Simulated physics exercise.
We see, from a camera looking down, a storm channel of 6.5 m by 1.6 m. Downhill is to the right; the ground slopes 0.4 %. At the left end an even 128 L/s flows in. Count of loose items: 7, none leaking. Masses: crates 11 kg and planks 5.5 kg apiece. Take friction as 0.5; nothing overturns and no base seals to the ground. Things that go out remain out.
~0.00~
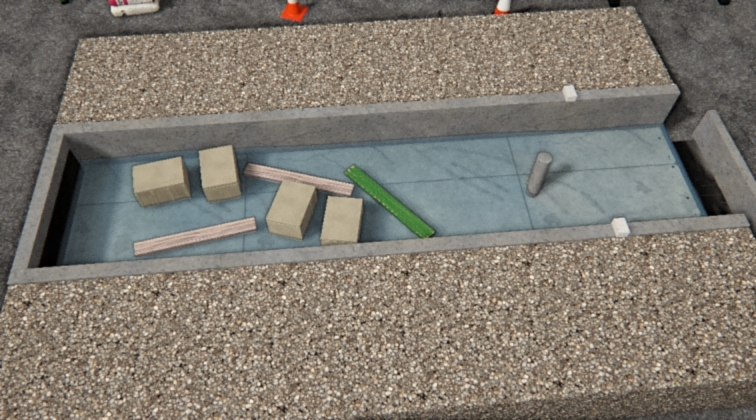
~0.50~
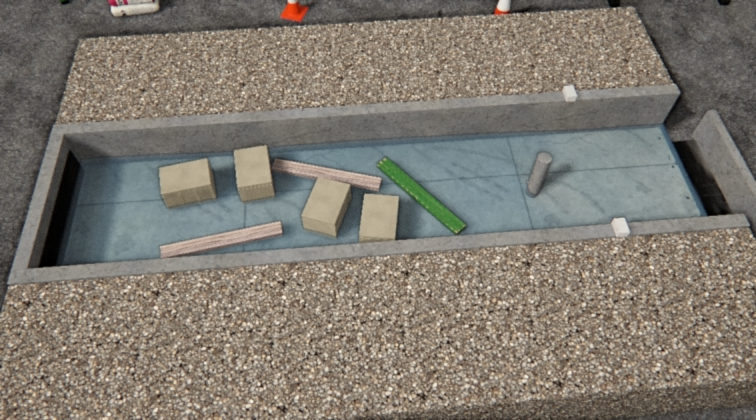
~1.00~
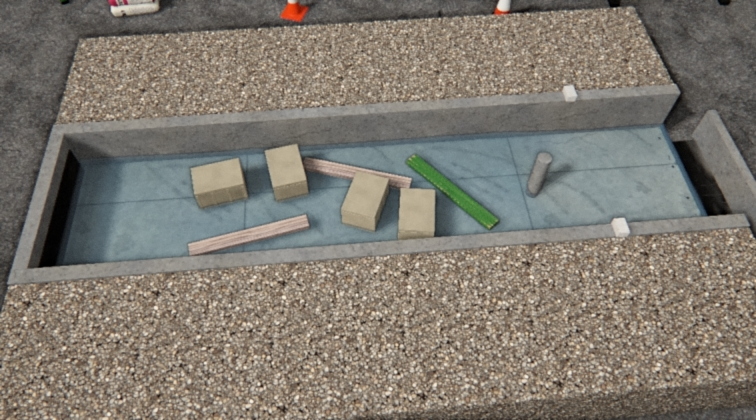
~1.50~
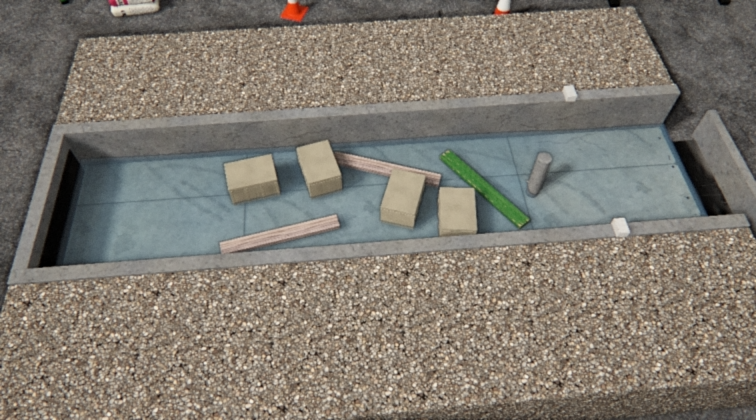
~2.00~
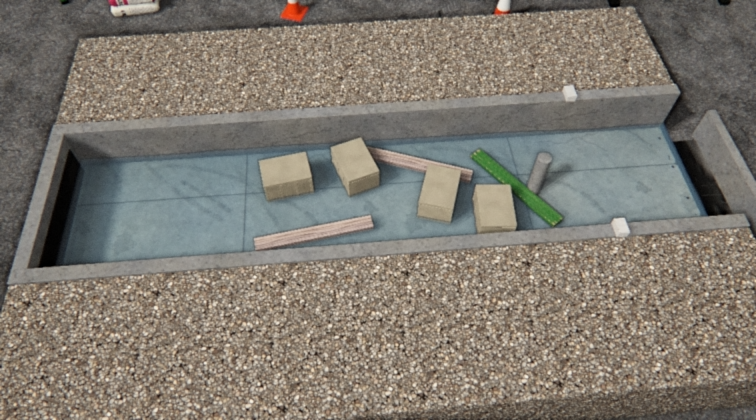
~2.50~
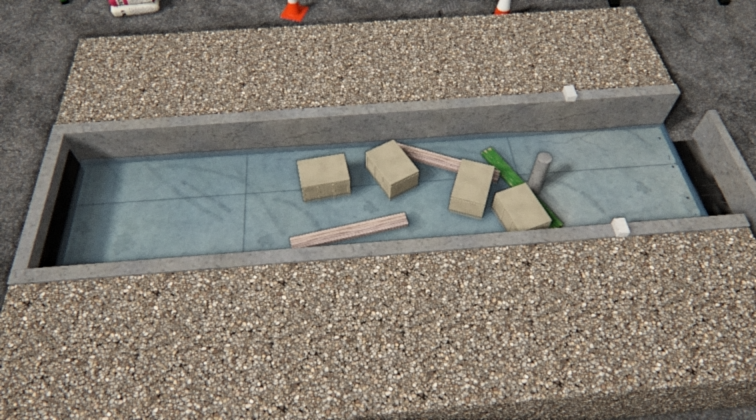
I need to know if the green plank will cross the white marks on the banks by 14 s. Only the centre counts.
The green plank does not clear the marks.
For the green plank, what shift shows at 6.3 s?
Shift: About 140 cm.
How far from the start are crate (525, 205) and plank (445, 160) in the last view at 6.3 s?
Distances, as listed: 200 cm then 150 cm.
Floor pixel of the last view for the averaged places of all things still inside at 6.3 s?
It works out to somewhere near (474, 201) on the floor.
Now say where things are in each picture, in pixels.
In the first frame, the green plank at (388, 201), afloat; 13 cm deep round most things; 0 of 7 have shifted.
In the second frame, the green plank at (420, 194), afloat, 35 cm from its start; 11 cm deep round most things; 7 of 7 have shifted.
In the third frame, the green plank at (451, 189), afloat, 68 cm from its start; about 1120 L in view; 7 of 7 have shifted.
In the fourth frame, the green plank at (483, 186), afloat, 103 cm from its start; 12 cm deep round most things; 7 of 7 have shifted.
In the fifth frame, the green plank at (515, 185) floats, 137 cm from its start; about 1110 L in view; 7 of 7 have shifted.
In the sixth frame, the green plank at (521, 187) floats, 143 cm from its start; 12 cm deep round most things; 7 of 7 have shifted.
After 3.5 s the green plank is near (520, 188), 1.4 m from its start, afloat; 0 of 7 are over the mark; 7 afloat.
After 6.3 s the green plank is near (520, 188), 1.4 m from its start, afloat; 0 of 7 are over the mark; 7 afloat.
After 10.0 s the green plank is near (520, 188), 1.4 m from its start, afloat; 0 of 7 are over the mark; 7 afloat.
After 14.0 s the green plank is near (521, 190), 1.4 m from its start, afloat; 0 of 7 are over the mark; 7 afloat.
